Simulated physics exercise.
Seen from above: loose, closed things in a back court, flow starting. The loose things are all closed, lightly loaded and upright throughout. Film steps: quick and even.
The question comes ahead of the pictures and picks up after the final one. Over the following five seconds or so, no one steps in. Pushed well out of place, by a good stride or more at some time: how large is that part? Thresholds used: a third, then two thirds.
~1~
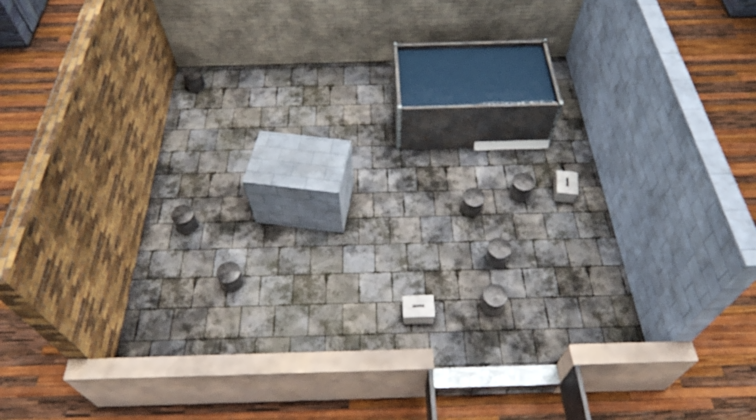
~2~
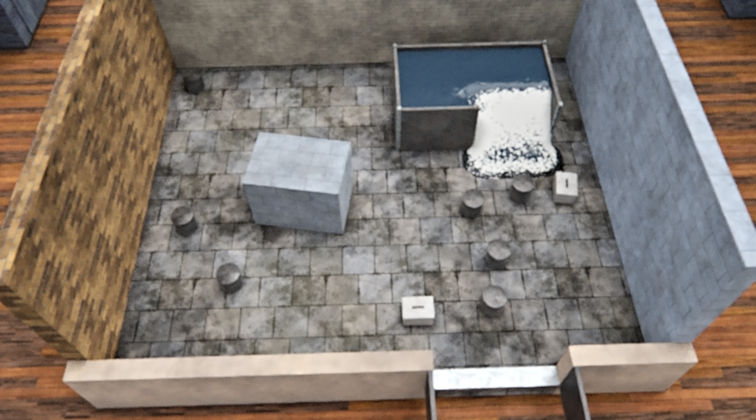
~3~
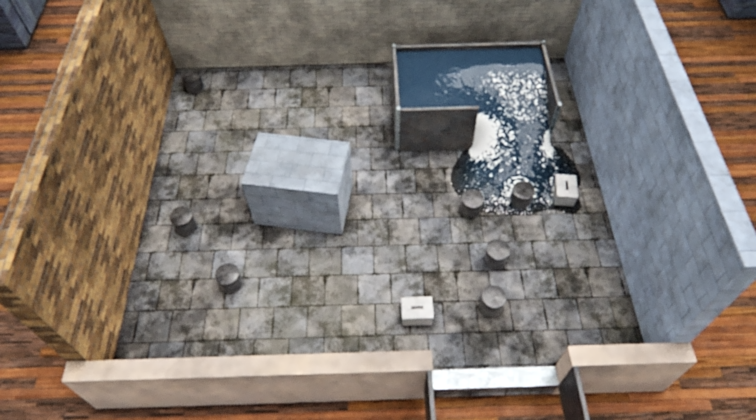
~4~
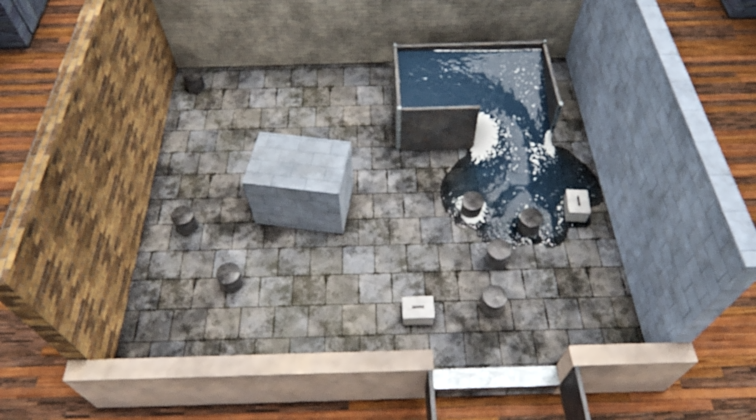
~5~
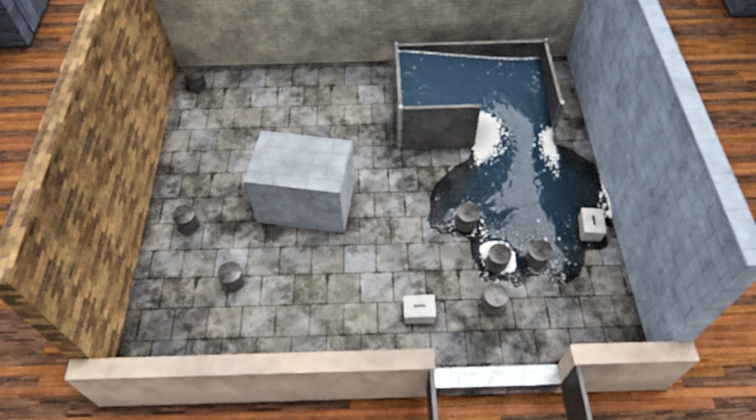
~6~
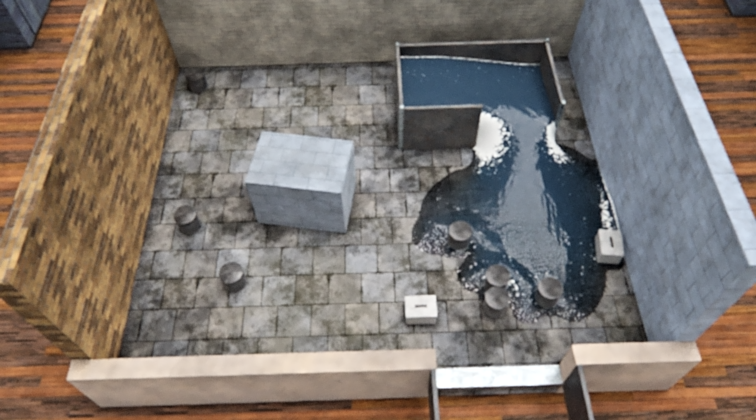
My call: Two thirds or above.
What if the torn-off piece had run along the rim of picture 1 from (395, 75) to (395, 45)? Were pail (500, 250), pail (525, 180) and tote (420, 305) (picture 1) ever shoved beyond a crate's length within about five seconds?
Falls short, falls short, falls short.
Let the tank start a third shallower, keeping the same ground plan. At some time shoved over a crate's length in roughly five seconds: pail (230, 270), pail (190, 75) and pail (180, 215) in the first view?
Per item, in order: Missed the mark; missed the mark; missed the mark.
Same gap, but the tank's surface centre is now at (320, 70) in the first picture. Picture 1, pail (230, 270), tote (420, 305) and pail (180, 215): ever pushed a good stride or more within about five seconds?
Taking them in order, fell short, went past that, fell short.
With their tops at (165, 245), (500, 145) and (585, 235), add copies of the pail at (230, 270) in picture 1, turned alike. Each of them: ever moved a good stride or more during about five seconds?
Going by the order given: Stays in place, travels that far, travels that far.
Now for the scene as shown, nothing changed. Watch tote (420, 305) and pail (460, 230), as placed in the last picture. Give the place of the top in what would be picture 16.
Near pixel (335, 347) and pixel (367, 332).
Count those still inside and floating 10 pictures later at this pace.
That adds up to 3.
A moment on, 5 of 10 are well off their spots; 3 afloat.
Next, 6 of 10 are well off their spots; 3 afloat.
Later, 6 of 10 are well off their spots; 2 afloat.
In the end, 7 of 10 are well off their spots, and 7 have been at some point; 2 afloat.
